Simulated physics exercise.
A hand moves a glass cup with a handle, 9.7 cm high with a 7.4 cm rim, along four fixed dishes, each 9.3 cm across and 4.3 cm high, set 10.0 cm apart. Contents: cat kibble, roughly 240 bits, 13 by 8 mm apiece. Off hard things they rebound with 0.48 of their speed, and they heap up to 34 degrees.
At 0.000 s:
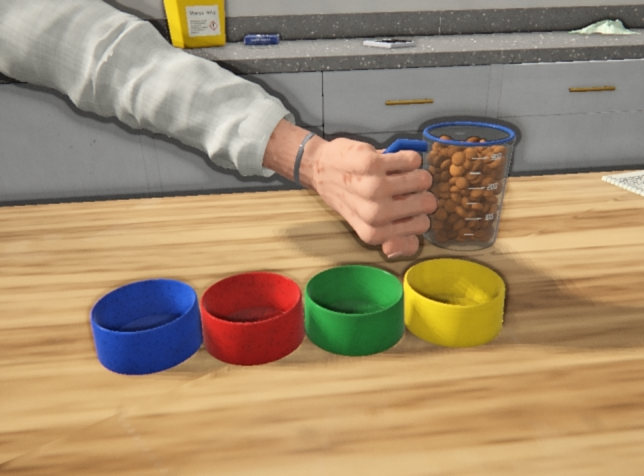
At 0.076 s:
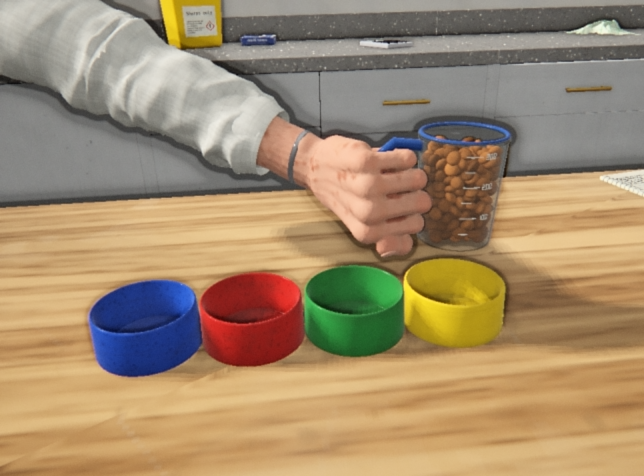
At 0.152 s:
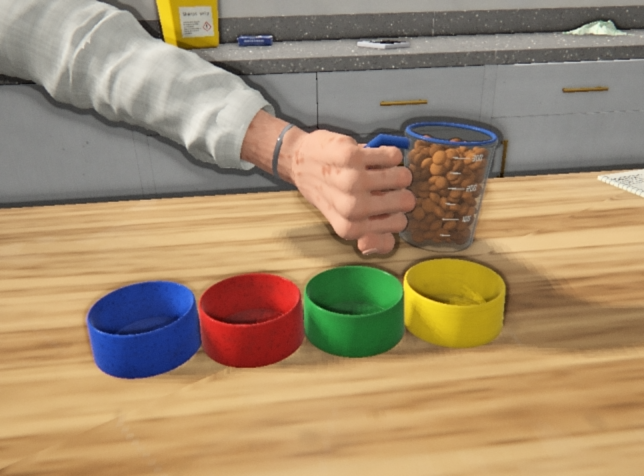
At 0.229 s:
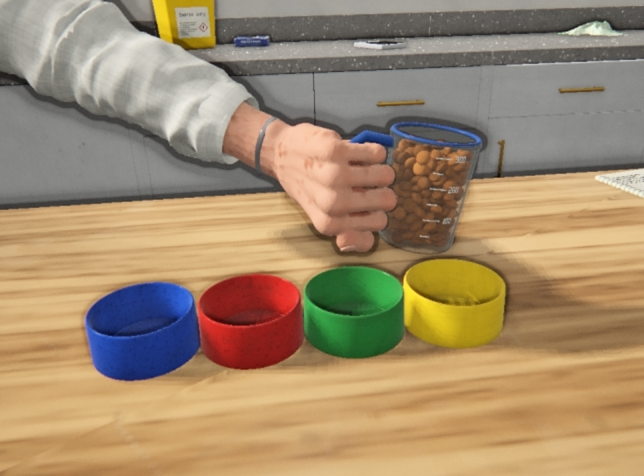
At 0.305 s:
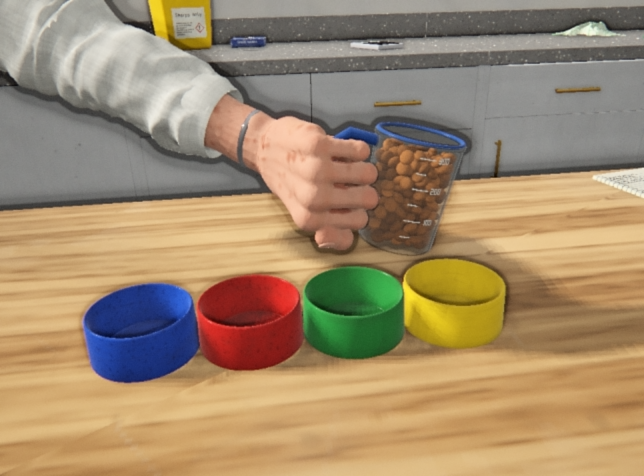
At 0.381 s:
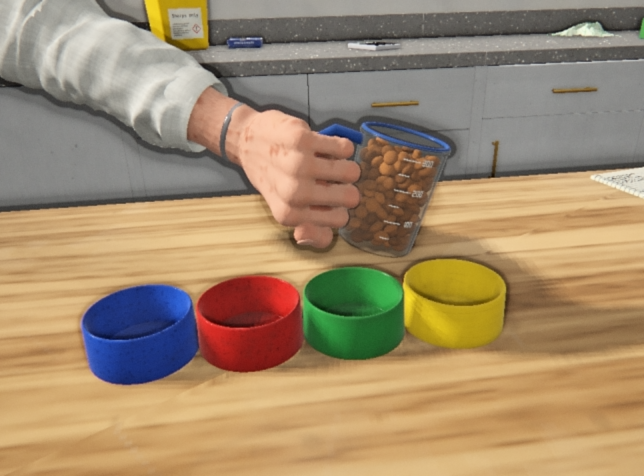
A hand in a pale grey sleeve grips a blue-handled clear cup of brown kibble above a wooden table, viewed from slightly above, with grey drawers and a counter behind. Four open dishes sit side by side in front, blue, red, green and yellow from left to right. The hand carries the cup a short way left, gradually tilting its rim to the right, while the view stays almost still.
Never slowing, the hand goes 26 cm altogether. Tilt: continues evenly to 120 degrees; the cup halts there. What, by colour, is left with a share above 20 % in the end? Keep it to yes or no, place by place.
Place by place: Red dish yes, blue dish no, green dish no, yellow dish no, counter no.
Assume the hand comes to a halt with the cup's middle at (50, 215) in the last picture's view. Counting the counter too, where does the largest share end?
Blue.
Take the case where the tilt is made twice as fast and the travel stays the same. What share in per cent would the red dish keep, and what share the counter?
Red 90, counter 0.
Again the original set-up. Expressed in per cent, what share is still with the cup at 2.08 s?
Roughly 90 percent.
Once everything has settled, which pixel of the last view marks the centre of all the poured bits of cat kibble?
After settling, the middle sits near (249, 313).
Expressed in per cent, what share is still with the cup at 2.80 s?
About 15 percent.
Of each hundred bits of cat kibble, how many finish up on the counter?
The figure is about 0 percent.
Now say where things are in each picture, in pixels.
In the first picture, cup at (464, 187), tilt 0 degrees, lip at (509, 131), moved 0.0 cm; middle of the pieces at (461, 192); yellow dish at (454, 281); green dish at (354, 289); red dish at (251, 296); blue dish at (145, 304).
In the second picture, cup at (458, 186), tilt 1 degrees, lip at (505, 132), moved 0.5 cm; middle of the pieces at (456, 192).
In the third picture, cup at (443, 187), tilt 4 degrees, lip at (492, 135), moved 2.0 cm; middle of the pieces at (440, 193).
In the fourth picture, cup at (425, 188), tilt 8 degrees, lip at (476, 138), moved 3.6 cm; middle of the pieces at (422, 194).
In the fifth picture, cup at (407, 189), tilt 12 degrees, lip at (461, 142), moved 5.2 cm; middle of the pieces at (404, 195).
In the sixth picture, cup at (390, 190), tilt 15 degrees, lip at (446, 146), moved 6.8 cm; middle of the pieces at (386, 197); yellow dish at (454, 282); green dish at (354, 291); red dish at (249, 301); blue dish at (138, 311). Its pace works out near 45 degrees a second; the hand travels 21 cm a second.
After 1.40 s, tilt 64 degrees; cup holds 100 %.
After 2.08 s, tilt 96 degrees; cup holds 90 %, red 10 %.
After 2.80 s, tilt 120 degrees; cup holds 15 %, red 85 %.
By 3.6 s all is still; red 100 %, blue 0 %, green 0 %, yellow 0 %, counter 0 %.
